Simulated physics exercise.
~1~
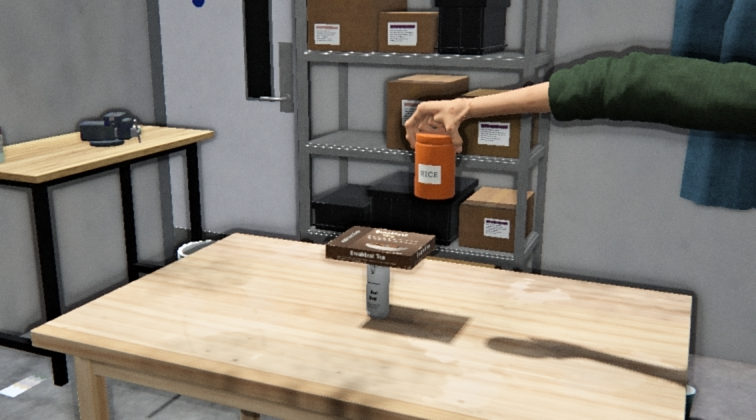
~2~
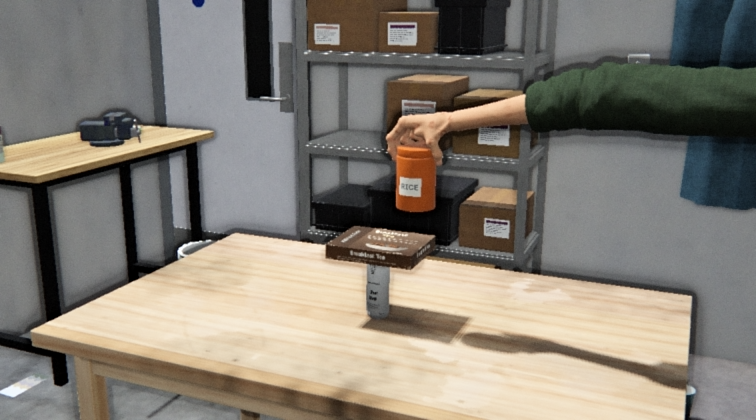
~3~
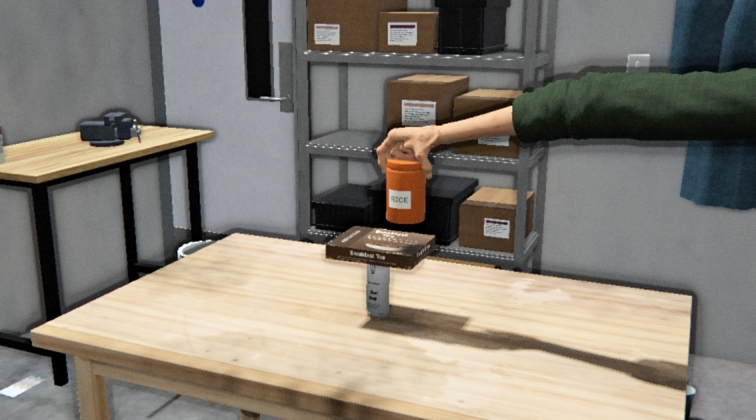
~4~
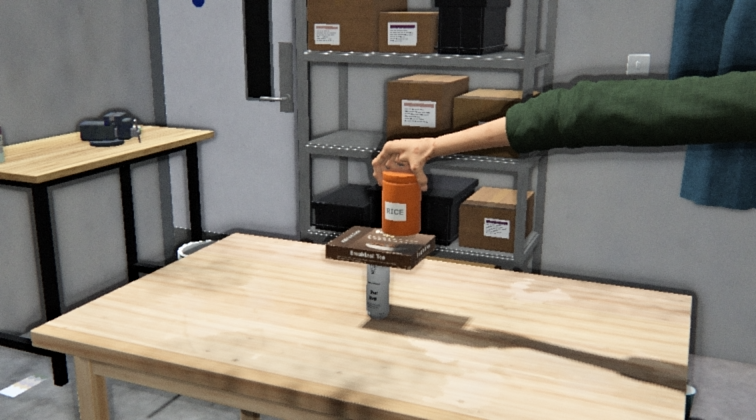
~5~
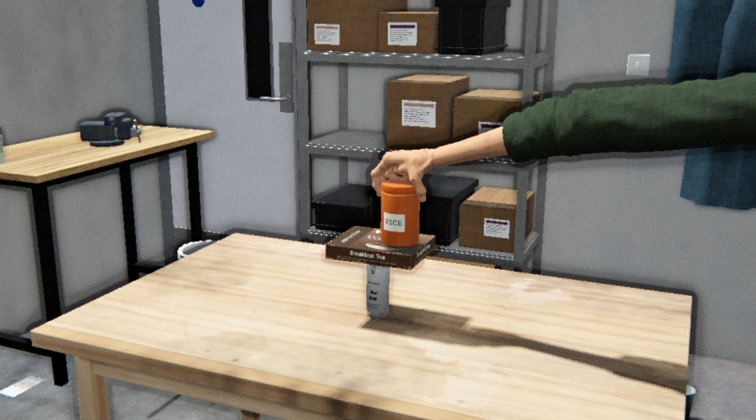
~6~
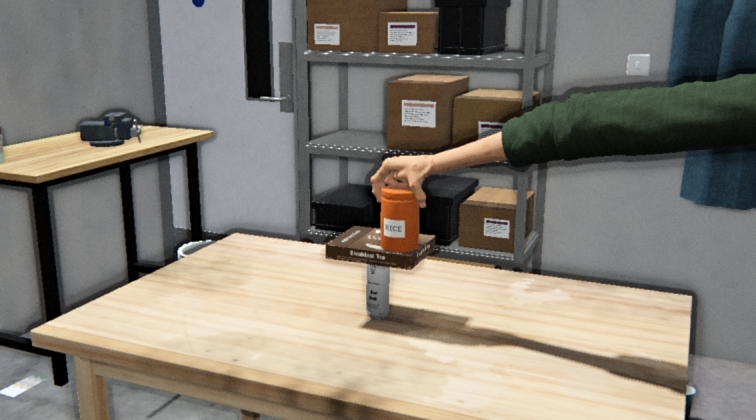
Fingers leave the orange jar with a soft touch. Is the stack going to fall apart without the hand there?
My guess is that something will drop.
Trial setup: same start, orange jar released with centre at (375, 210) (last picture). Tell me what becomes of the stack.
After that, it remains intact.
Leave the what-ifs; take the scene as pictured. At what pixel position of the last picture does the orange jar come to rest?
I'd say around (437, 328) in the last view.
Then, 0.40 s later than the last frame, orange jar now fallen; brown packet tilted by 68°.
Then, 0.60 s later than the last frame, brown packet now fallen.
When it is over, fallen, orange jar and brown packet; white can as before. End places, in pixels of the last picture, orange jar near (438, 328). The stack loses its balance.
